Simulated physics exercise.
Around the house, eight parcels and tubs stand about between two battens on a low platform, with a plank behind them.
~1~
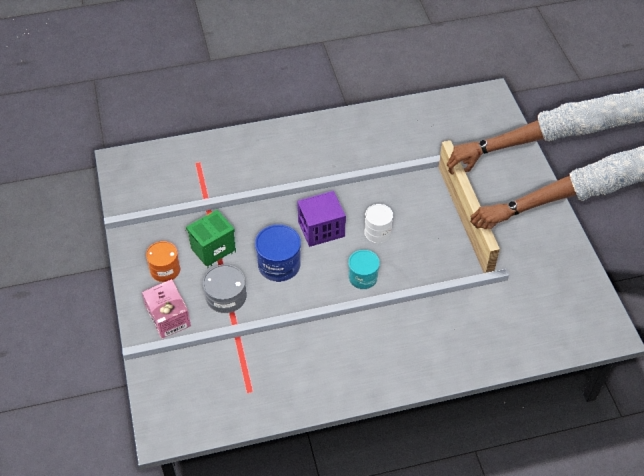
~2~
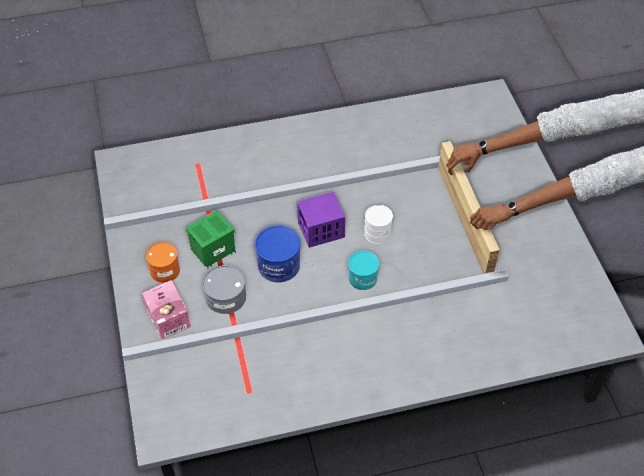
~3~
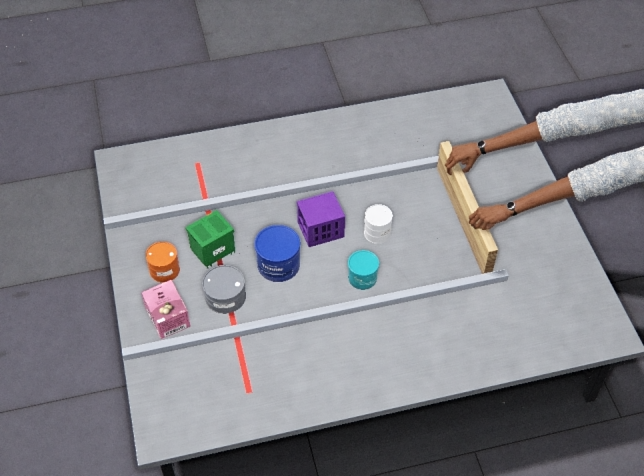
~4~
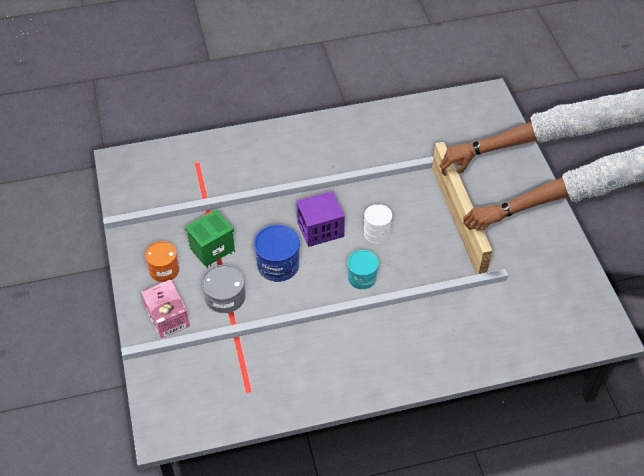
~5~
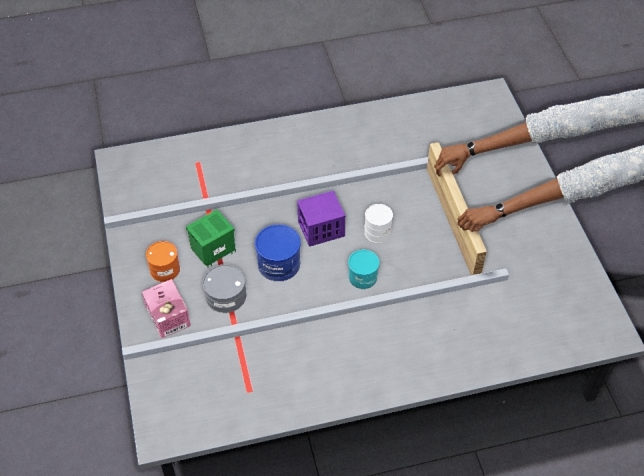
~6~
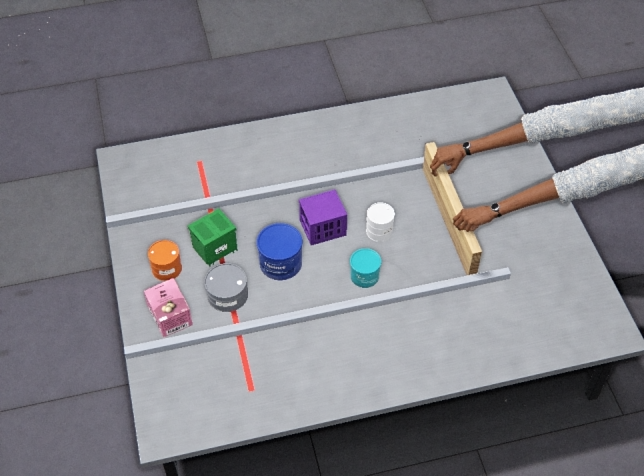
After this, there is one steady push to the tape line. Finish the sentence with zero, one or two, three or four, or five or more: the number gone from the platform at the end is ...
The number gone from the platform at the end is zero.
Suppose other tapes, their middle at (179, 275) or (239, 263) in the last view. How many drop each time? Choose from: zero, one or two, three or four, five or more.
In order: One to two and not one.
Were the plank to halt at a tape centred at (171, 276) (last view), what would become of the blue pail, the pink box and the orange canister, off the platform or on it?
Outcome - blue pail: It stays up there; pink box: It is not there; orange canister: It is not there.
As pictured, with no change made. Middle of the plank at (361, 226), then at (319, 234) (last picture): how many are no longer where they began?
At the first spot 3, then 4.
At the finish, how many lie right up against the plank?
That would be 3 of them.
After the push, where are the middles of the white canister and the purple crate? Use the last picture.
The first near (208, 256), the second near (198, 225).
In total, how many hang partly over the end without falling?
The answer comes to 0.
Early on, none off yet; pink box at rest near (168, 308); orange canister at rest near (165, 261); green tote at rest near (214, 238).
A while later, none off yet; pink box at rest near (168, 308); orange canister at rest near (165, 261); green tote travelled a little near (207, 236).
Finally, the number that fall off is zero.
